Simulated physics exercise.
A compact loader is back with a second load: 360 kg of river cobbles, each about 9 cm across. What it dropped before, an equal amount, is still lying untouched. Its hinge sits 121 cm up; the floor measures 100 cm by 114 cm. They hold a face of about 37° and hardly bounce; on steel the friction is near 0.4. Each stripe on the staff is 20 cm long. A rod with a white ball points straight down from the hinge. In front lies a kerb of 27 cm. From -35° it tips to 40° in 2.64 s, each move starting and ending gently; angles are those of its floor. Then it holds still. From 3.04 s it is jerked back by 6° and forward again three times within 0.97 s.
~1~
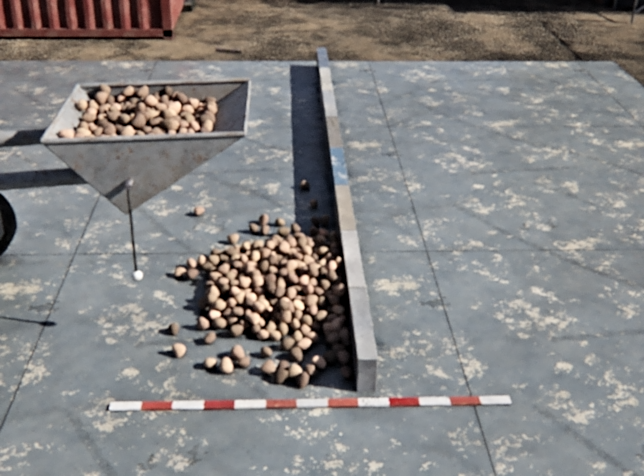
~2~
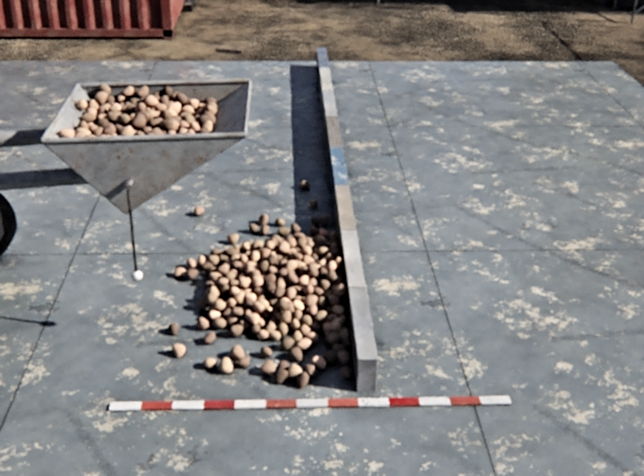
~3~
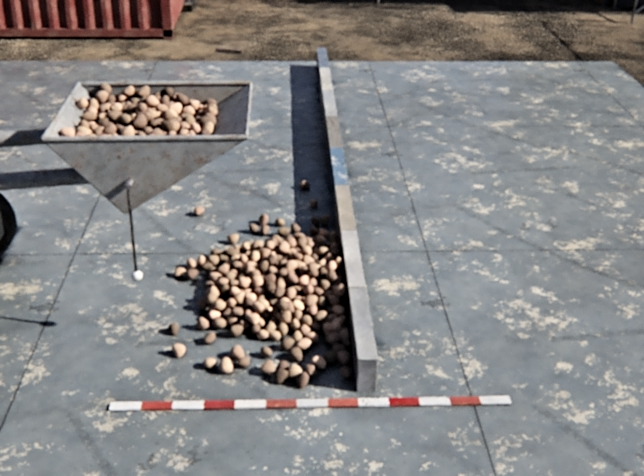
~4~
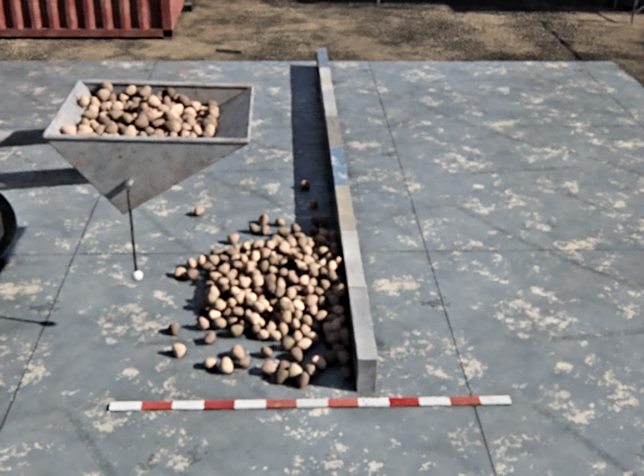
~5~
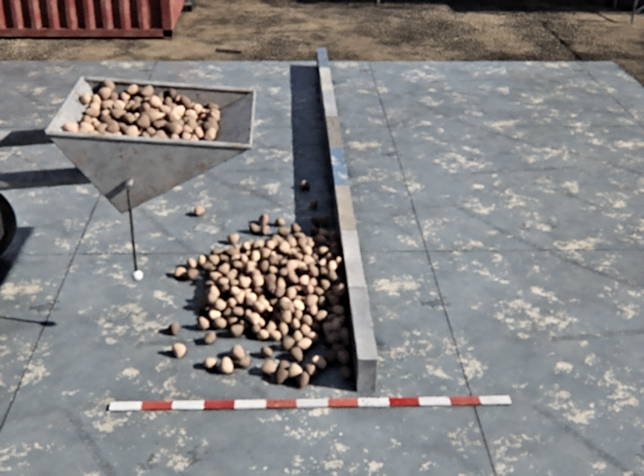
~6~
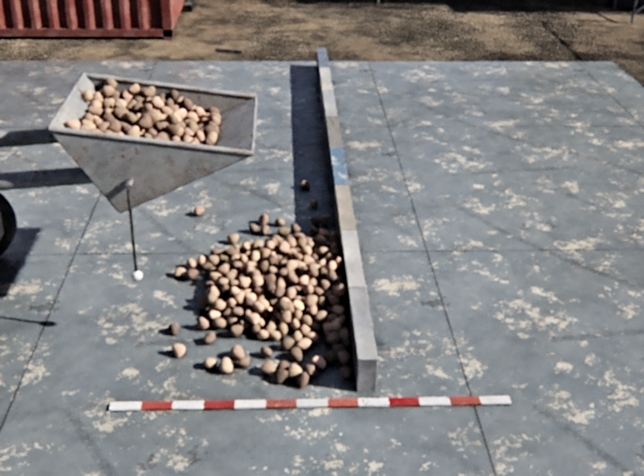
We see a metal bucket loaded with rounded stones above a paved yard, beside an earlier heap resting against a low kerb. At first it barely moves, then it slowly tilts a little clockwise, while the heap below stays still.
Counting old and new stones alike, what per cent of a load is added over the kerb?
Some 0 per cent is added.
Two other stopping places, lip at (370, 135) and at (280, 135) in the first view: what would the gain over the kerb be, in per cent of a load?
Near 80 per cent from the first place, 0 from the second.
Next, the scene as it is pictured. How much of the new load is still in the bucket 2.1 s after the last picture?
About 10 per cent.
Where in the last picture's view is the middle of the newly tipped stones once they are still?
Near (266, 269).
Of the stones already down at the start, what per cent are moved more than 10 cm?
Roughly 15 per cent of them.
Then, 1.4 s after the last picture the floor is at 28°; in per cent of one load, 96 in the bucket, 104 on this side of the kerb; the foremost stones are at (340, 292).
Then, 2.1 s after the last picture the floor is at 40°; in per cent of one load, 10 in the bucket, 190 on this side of the kerb; the foremost stones are at (340, 292).
Then, 3.9 s after the last picture the floor is at 40°; in per cent of one load, 0 in the bucket, 200 on this side of the kerb; the foremost stones are at (339, 286).
Then, 6.6 s after the last picture the floor is at 40°; in per cent of one load, 0 in the bucket, 200 on this side of the kerb; the foremost stones are at (339, 286). Net gain over the kerb, 0.
